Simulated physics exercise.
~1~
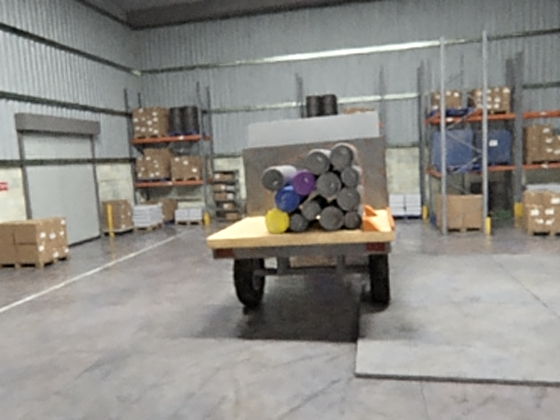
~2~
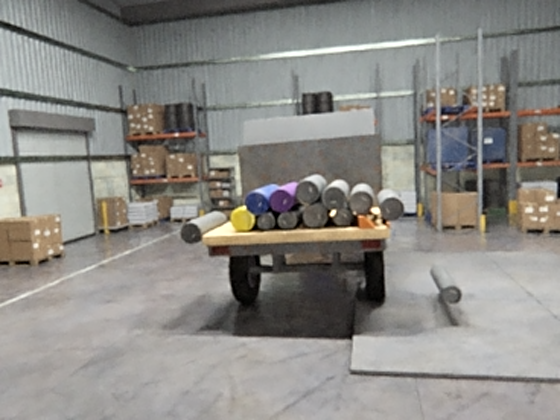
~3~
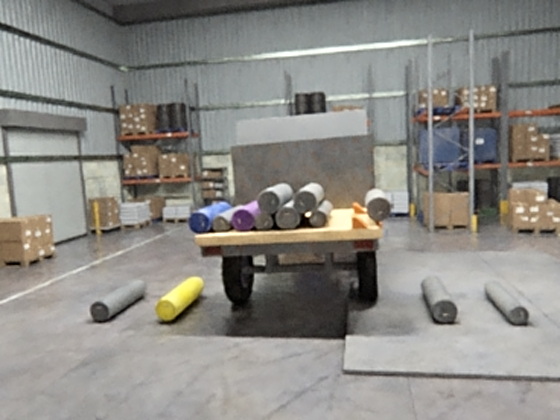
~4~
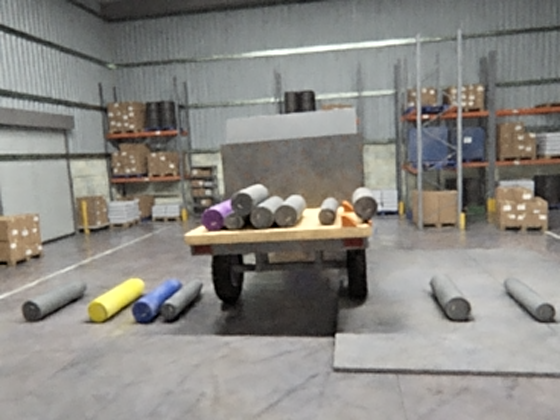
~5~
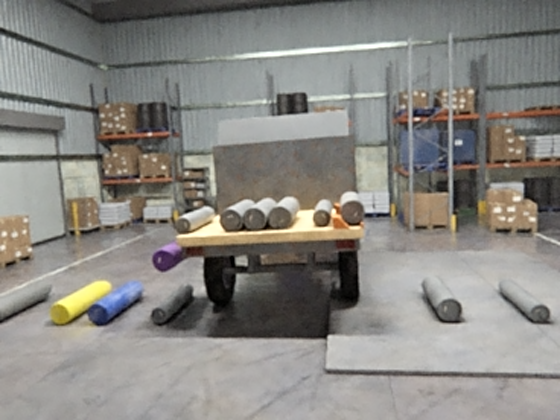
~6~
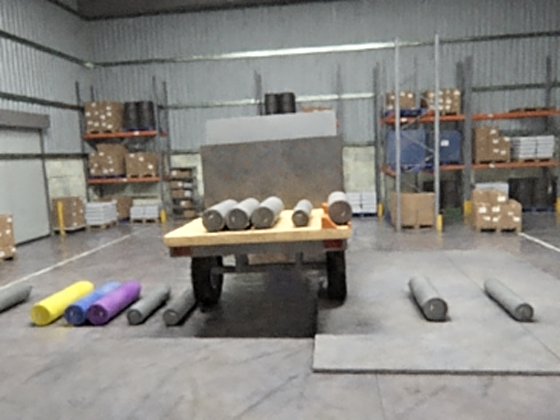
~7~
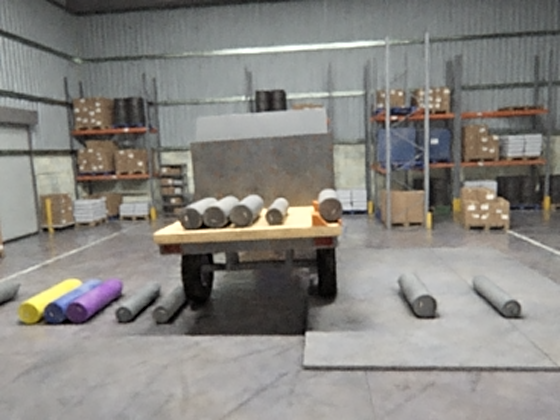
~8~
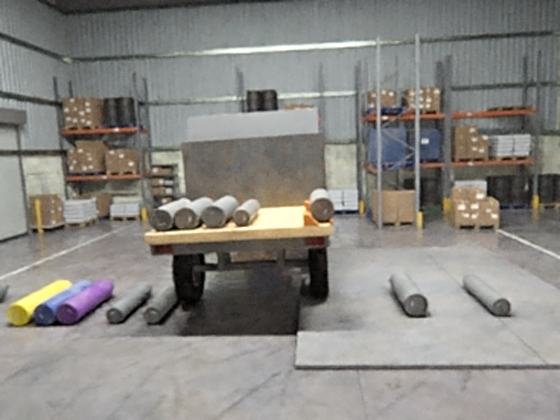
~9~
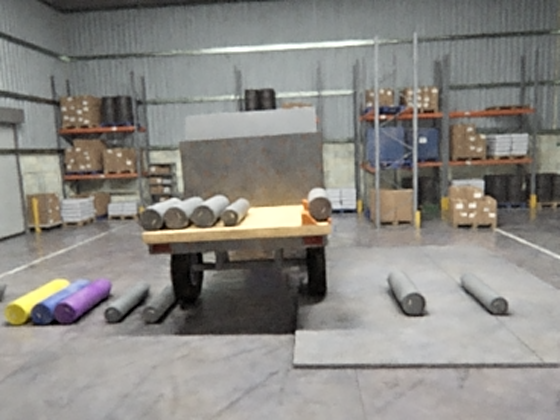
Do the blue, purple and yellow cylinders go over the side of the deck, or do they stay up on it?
All three go over the left side. The yellow one drops first, then the blue one, and the purple one follows them to the floor.
